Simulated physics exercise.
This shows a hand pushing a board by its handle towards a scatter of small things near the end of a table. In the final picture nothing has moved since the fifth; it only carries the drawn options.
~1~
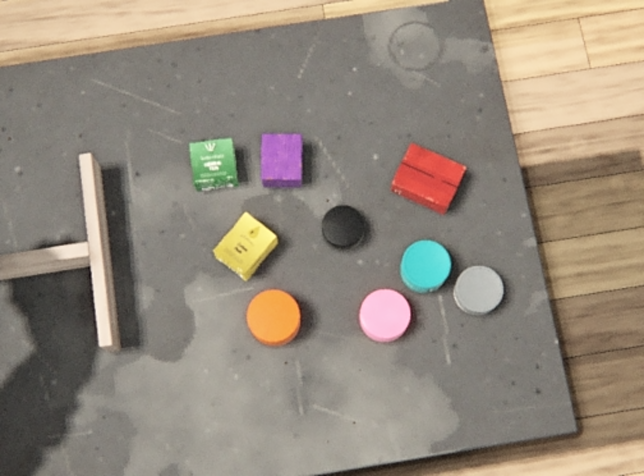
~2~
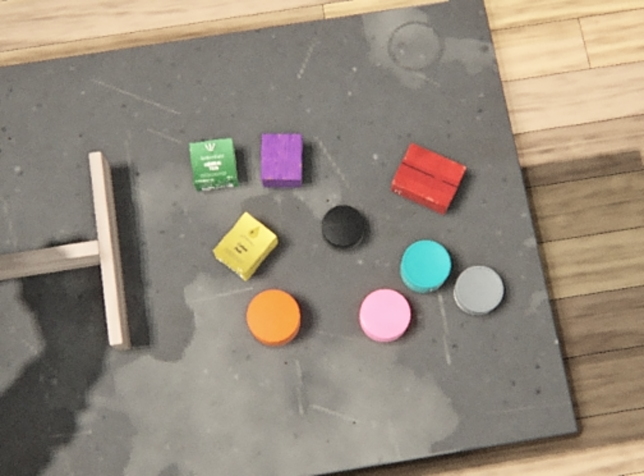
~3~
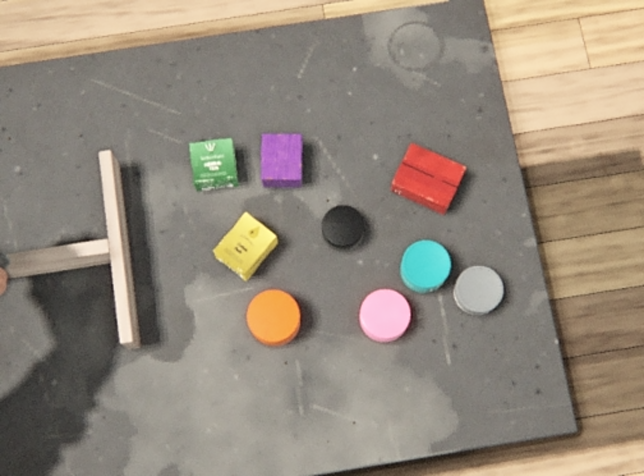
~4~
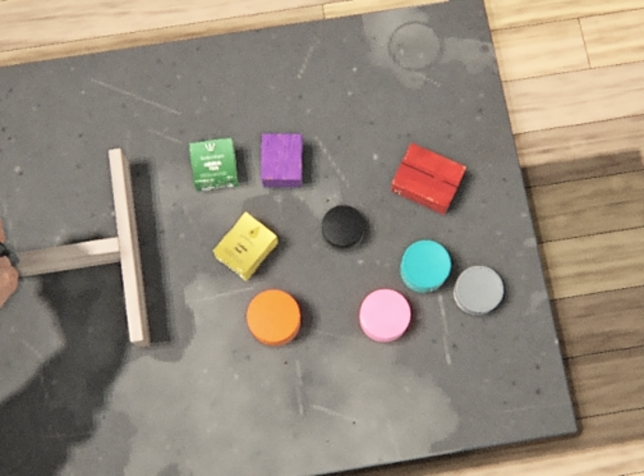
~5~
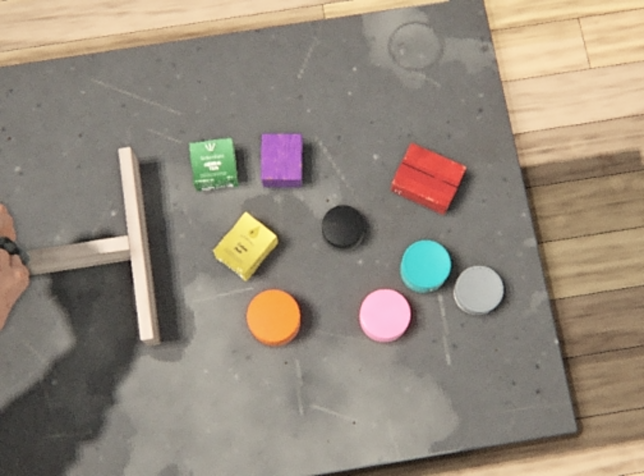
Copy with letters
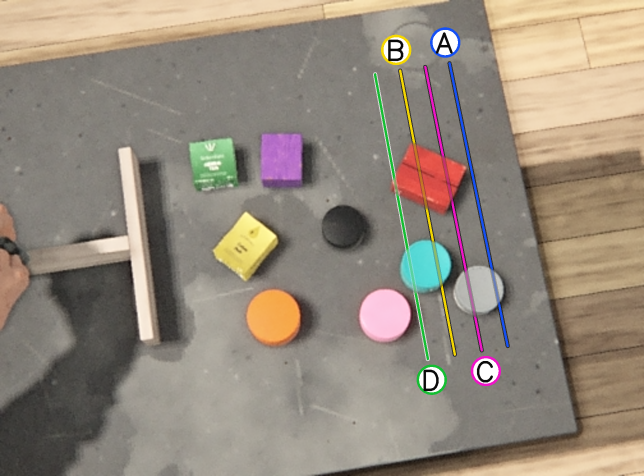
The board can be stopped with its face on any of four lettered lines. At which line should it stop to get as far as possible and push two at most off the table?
It should halt at C.
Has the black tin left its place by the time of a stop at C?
Yes.
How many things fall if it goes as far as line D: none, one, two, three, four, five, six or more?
By then, none.
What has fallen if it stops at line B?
The red box goes over.
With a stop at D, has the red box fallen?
By then, no.
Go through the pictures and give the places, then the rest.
The first picture shows turquoise jar (425, 268); yellow box (246, 247); green box (214, 165).
The second picture shows board (105, 246); grey tin (478, 291).
The third picture shows board (115, 244); orange tin (275, 319).
The fourth picture shows board (126, 243); purple block (282, 161).
The fifth picture shows board (135, 241); turquoise jar (425, 268); yellow box (246, 247); green box (214, 165).
On the marked copy, A at (478, 200); B at (427, 208); C at (453, 204); D at (401, 212).
With C. Early on, board (250, 224); green box (268, 156); orange tin (297, 315).
Further on, board (364, 206); red box (461, 184); turquoise jar (445, 257).
At the end, board (452, 192); red box over the edge; purple block (504, 127); one fallen.
As for the rest, A drops three; B is within the limit but short; D is within the limit but short.
